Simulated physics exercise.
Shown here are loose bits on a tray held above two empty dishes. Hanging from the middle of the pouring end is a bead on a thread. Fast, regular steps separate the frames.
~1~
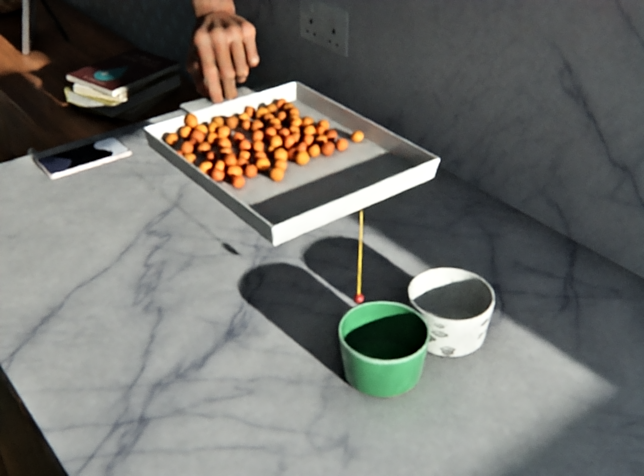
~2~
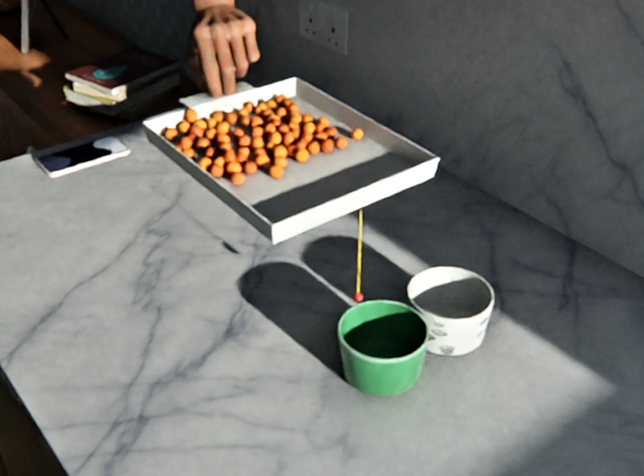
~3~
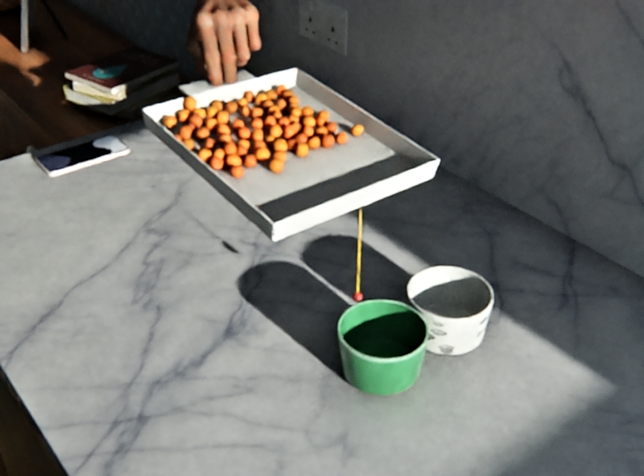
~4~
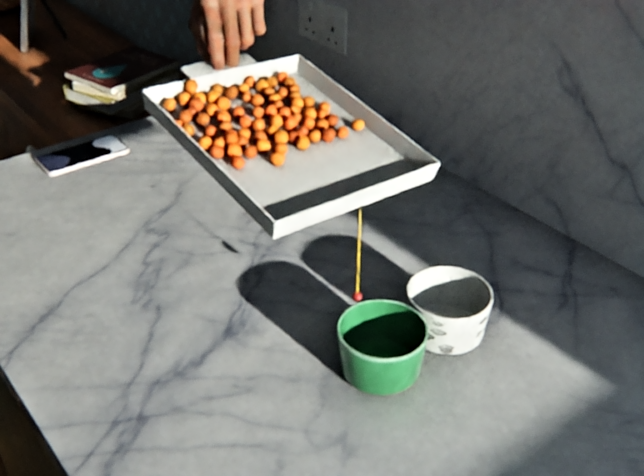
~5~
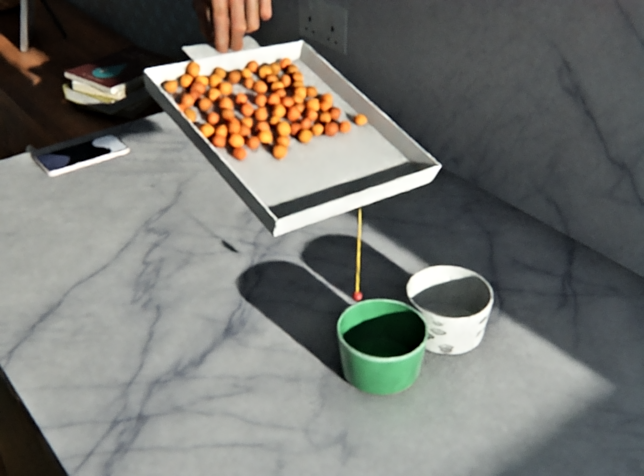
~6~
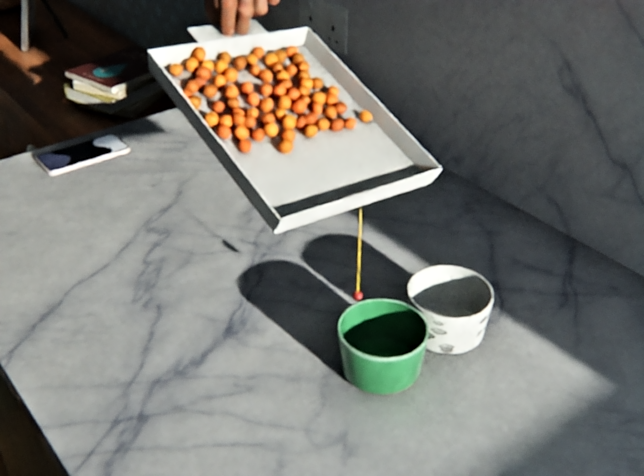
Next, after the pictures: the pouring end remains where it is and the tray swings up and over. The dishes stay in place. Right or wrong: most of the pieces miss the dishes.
Wrong.
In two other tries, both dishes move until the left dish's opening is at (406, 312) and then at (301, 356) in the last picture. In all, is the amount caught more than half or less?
Together the dishes get beyond half first, then less than a half.
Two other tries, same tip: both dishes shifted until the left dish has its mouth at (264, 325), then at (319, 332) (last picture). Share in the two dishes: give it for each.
0 %, then 20 %.
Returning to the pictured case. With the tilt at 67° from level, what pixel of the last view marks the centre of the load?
Around (398, 168).
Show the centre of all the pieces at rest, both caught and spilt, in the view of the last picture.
Last view, centre at rest - approx. (443, 328).
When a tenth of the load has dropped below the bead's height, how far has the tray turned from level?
About 80° of tilt.
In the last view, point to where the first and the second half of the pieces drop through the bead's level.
Earlier half at (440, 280), later half at (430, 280).
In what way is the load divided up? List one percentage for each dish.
In per cent, left near 20 and right near 60.
Shortly afterwards, tray tipped steeply; all but a few on the tray; a little in the air.
Next, tray tipped past a quarter turn; the bulk on the tray; near a quarter in the right dish; a little outside both; only a few in the air.
Some moments later, tray tipped past a quarter turn; near a quarter in the left dish; near two thirds in the right dish; near a quarter outside both.
In the end, tray tipped past a quarter turn; near a quarter in the left dish; near two thirds in the right dish; near a quarter outside both.
